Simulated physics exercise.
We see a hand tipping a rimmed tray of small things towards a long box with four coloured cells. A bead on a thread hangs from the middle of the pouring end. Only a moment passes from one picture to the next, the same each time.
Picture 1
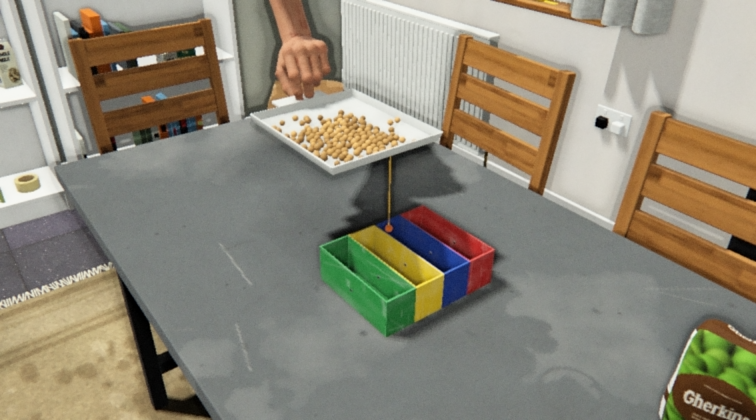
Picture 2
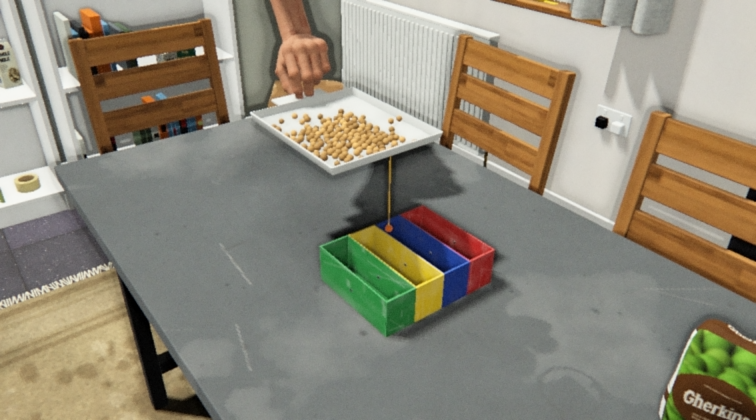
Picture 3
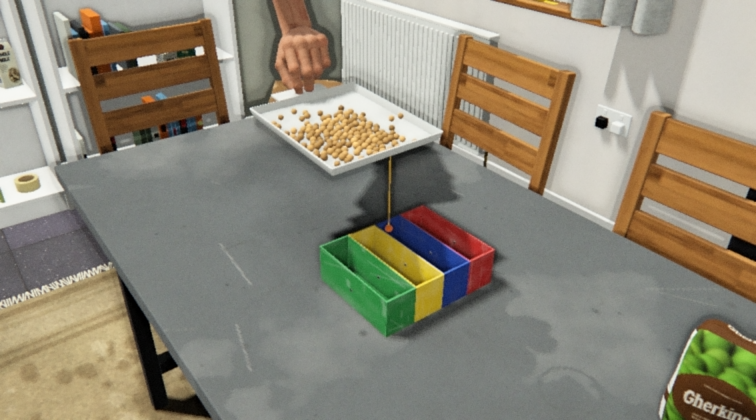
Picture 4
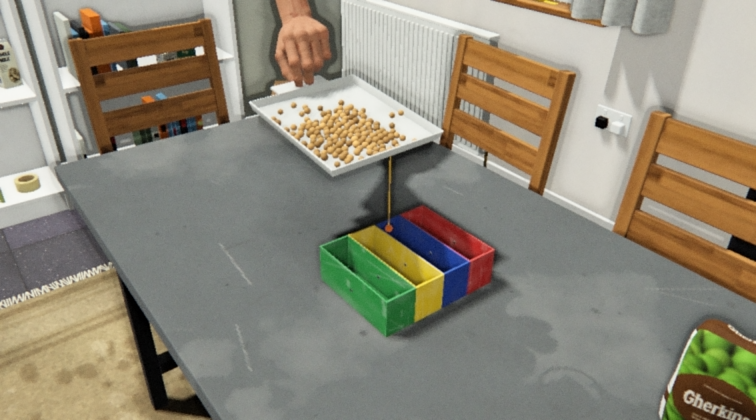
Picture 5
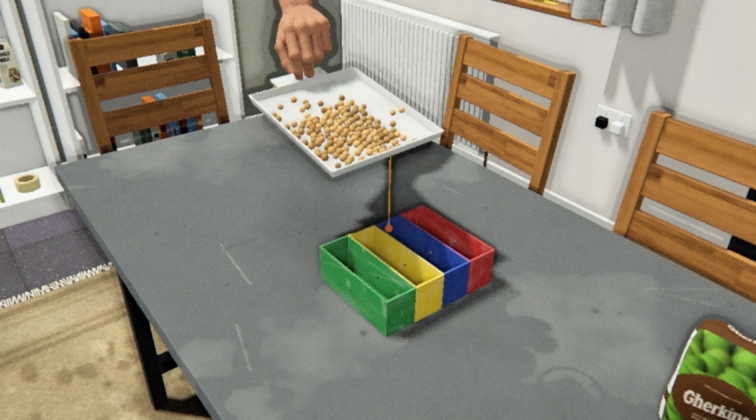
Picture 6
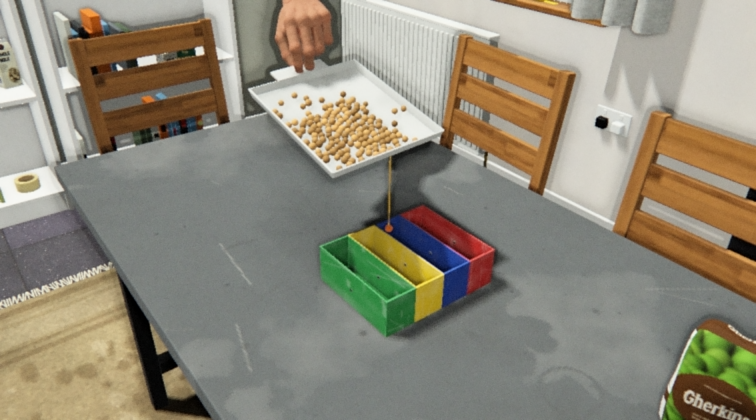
On a grey table, a hand gradually tilting a white tray of round wooden beads above a box with four coloured cells.
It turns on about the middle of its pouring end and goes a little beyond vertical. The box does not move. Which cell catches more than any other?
The green cell gets the most.
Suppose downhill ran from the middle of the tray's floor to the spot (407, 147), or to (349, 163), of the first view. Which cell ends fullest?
At the first place the red one, at the second green.
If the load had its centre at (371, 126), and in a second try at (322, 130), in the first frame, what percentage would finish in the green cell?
First some 30, then 40 per cent.
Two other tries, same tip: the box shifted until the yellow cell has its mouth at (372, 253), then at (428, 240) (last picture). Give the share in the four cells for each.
About 90 and 20 per cent.
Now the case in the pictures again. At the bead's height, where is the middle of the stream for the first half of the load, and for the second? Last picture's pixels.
Early half (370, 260), late half (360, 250).
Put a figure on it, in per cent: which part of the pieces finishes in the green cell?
Close to 40 per cent.
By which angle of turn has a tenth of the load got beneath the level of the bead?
At some 65 degrees.
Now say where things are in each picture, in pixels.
The first frame shows corners of the pouring end (333, 166) and (439, 132), level; middle of the load (346, 138), round wooden beads; bead on its thread (389, 228); green cell (401, 309); yellow cell (429, 295); blue cell (455, 281); red cell (480, 269).
The second frame shows corners of the pouring end (333, 166) and (439, 132), level; middle of the load (346, 137).
The third frame shows corners of the pouring end (333, 167) and (439, 131), tipped barely, lowest at the left corner; middle of the load (346, 136).
The fourth frame shows corners of the pouring end (333, 168) and (439, 131), tipped a little, lowest at the left corner; middle of the load (346, 133).
The fifth frame shows corners of the pouring end (333, 169) and (440, 130), tipped a little, lowest at the left corner; middle of the load (347, 132).
The sixth frame shows corners of the pouring end (333, 170) and (440, 129), tipped a little, lowest at the left corner; middle of the load (348, 131), the larger part on the move; green cell (401, 309); yellow cell (429, 295); blue cell (455, 281); red cell (480, 269).
Just after the last frame, tray tipped steeply; the larger part on the tray; just a few in the green cell; just a few in the yellow cell; about a tenth falling or outside the box.
A moment on, tray tipped right over; just a few on the tray; roughly a third in the green cell; roughly a quarter in the yellow cell; about a tenth in the blue cell; just a few in the red cell; roughly a third falling or outside the box.
Further on, tray tipped past a quarter turn; roughly a third in the green cell; roughly a quarter in the yellow cell; about a tenth in the blue cell; just a few in the red cell; roughly a quarter falling or outside the box.
When it is over, tray tipped past a quarter turn; roughly a third in the green cell; roughly a quarter in the yellow cell; about a tenth in the blue cell; just a few in the red cell; roughly a quarter outside the box.
